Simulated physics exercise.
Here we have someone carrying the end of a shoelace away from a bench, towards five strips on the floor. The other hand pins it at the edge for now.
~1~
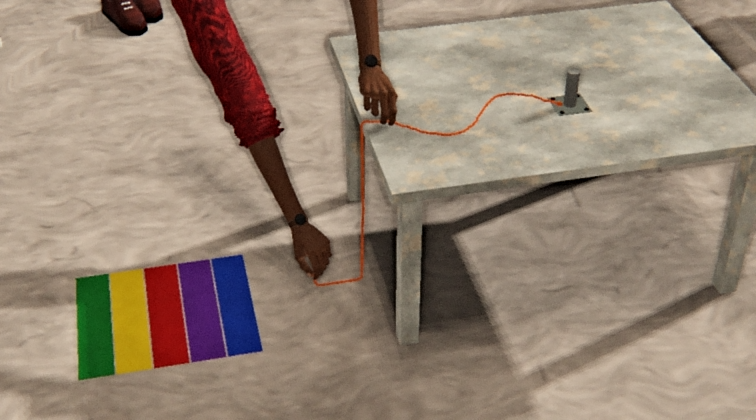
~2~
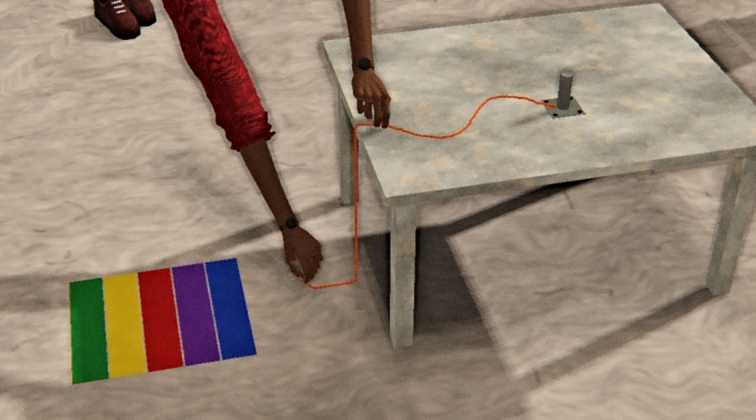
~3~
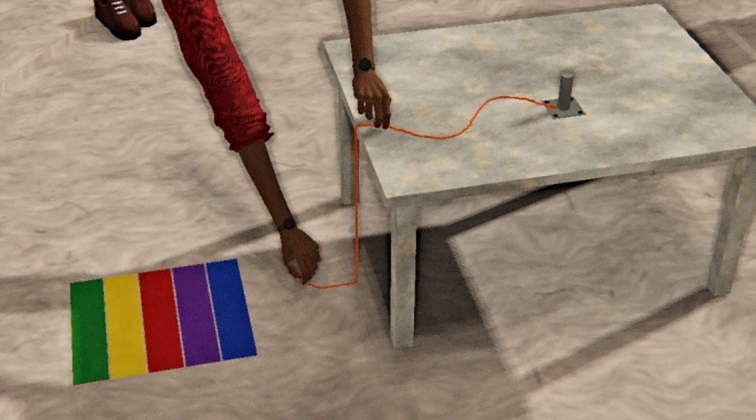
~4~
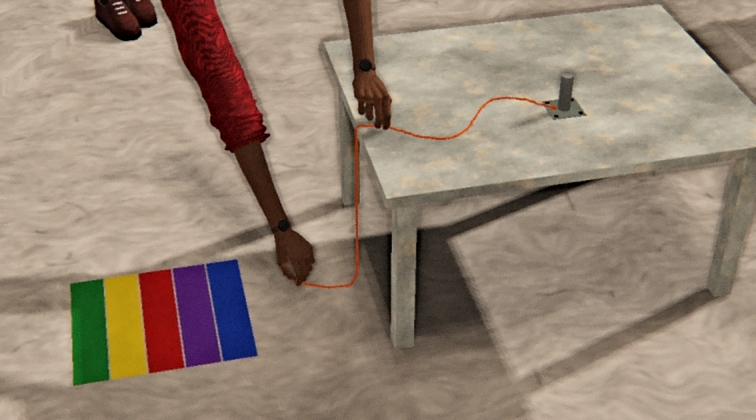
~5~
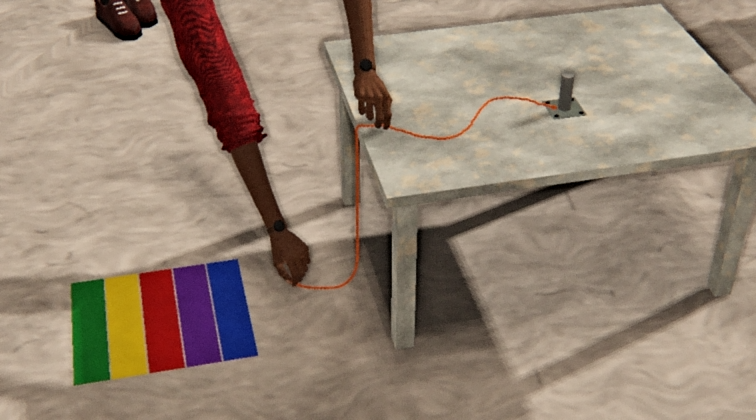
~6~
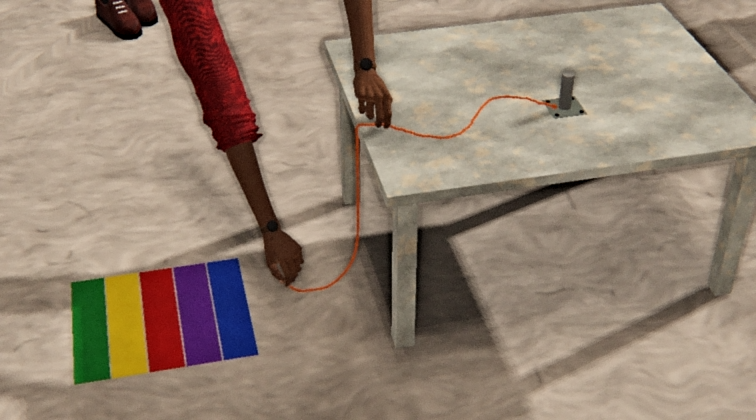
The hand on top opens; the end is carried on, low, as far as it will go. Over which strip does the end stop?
The end stops over the yellow strip.
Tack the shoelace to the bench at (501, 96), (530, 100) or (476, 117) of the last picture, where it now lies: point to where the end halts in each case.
Near (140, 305), (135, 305) and (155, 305).
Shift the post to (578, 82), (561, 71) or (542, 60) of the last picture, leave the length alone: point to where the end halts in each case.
Try by try, around (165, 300), (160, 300) and (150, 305).
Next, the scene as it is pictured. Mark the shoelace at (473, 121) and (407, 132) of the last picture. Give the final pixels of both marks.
About (442, 120), and the other about (360, 132).
Early on, end near (193, 297); over purple.
Midway, end near (148, 303); over red.
At the end of the slack, end near (121, 307); over yellow. It gets as far as the yellow strip.
